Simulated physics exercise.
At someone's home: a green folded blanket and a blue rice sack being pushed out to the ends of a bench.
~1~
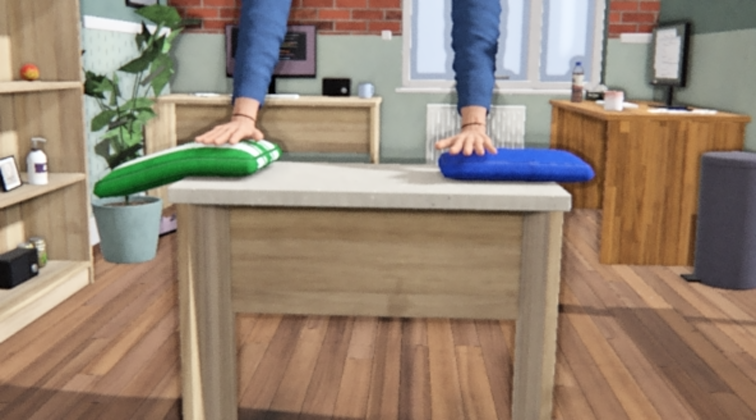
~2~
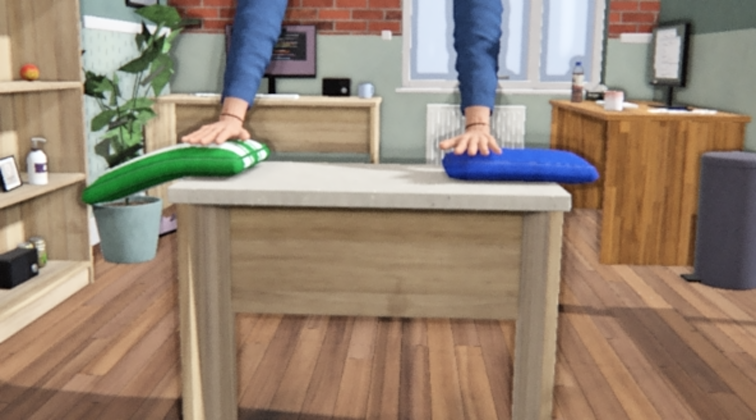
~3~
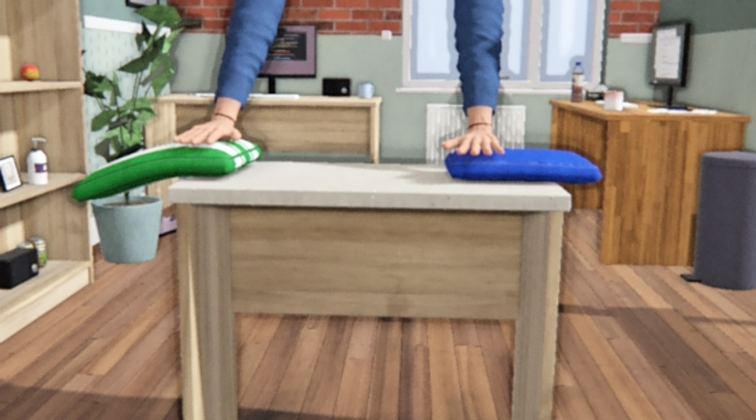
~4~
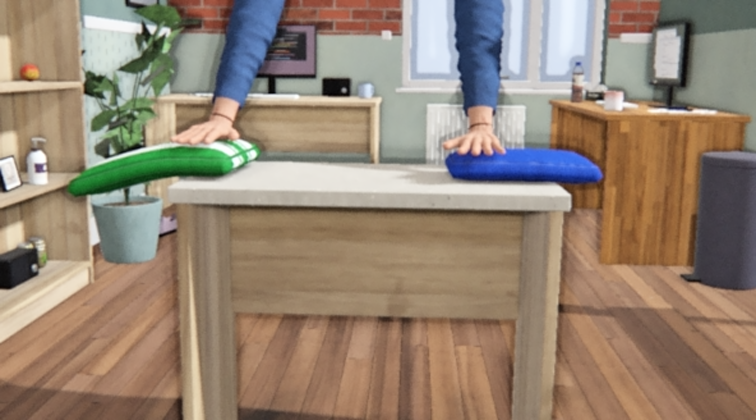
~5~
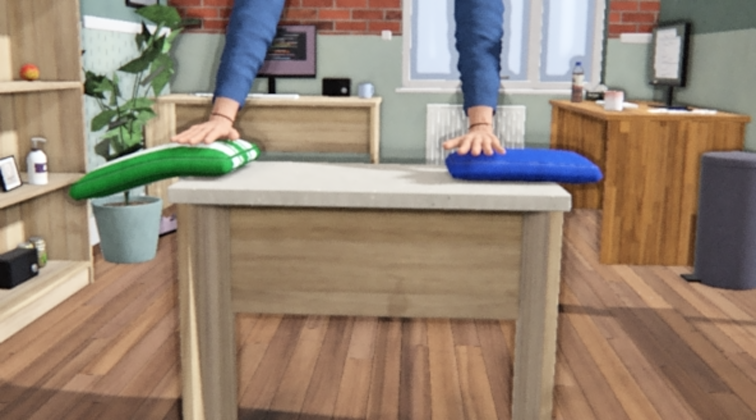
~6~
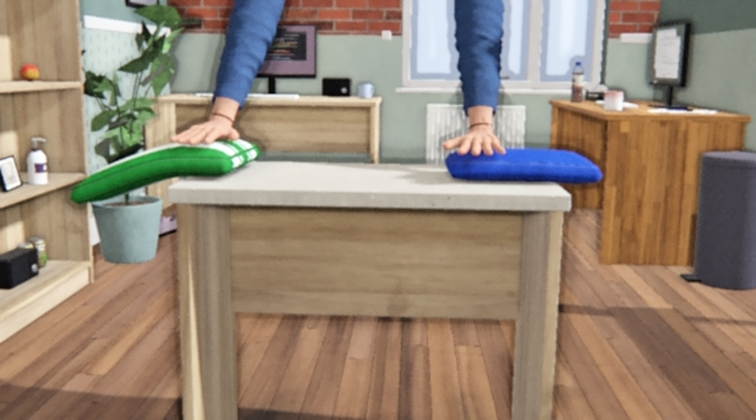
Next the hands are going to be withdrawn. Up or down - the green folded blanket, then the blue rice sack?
My prediction: The green folded blanket drops off. The blue rice sack keeps its perch.
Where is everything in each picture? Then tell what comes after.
Folded blanket tip (111, 187); rice sack tip (584, 172), in the first picture.
Folded blanket tip (100, 193); rice sack tip (588, 173), in the second picture.
Folded blanket tip (91, 190); rice sack tip (591, 173), in the third picture.
Folded blanket tip (87, 185); rice sack tip (592, 173), in the fourth picture.
Folded blanket tip (88, 189); rice sack tip (592, 173), in the fifth picture.
Folded blanket tip (90, 192), well over half past the edge; rice sack tip (592, 173), about a third past the edge, in the sixth picture.
Then, 0.34 s on from there, folded blanket falling near (155, 239); rice sack as it was left.
Then, 0.62 s on from there, folded blanket on the floor; rice sack as it was left.
In the end, folded blanket on the floor; rice sack as it was left. The green folded blanket goes down and the blue rice sack stays up there.
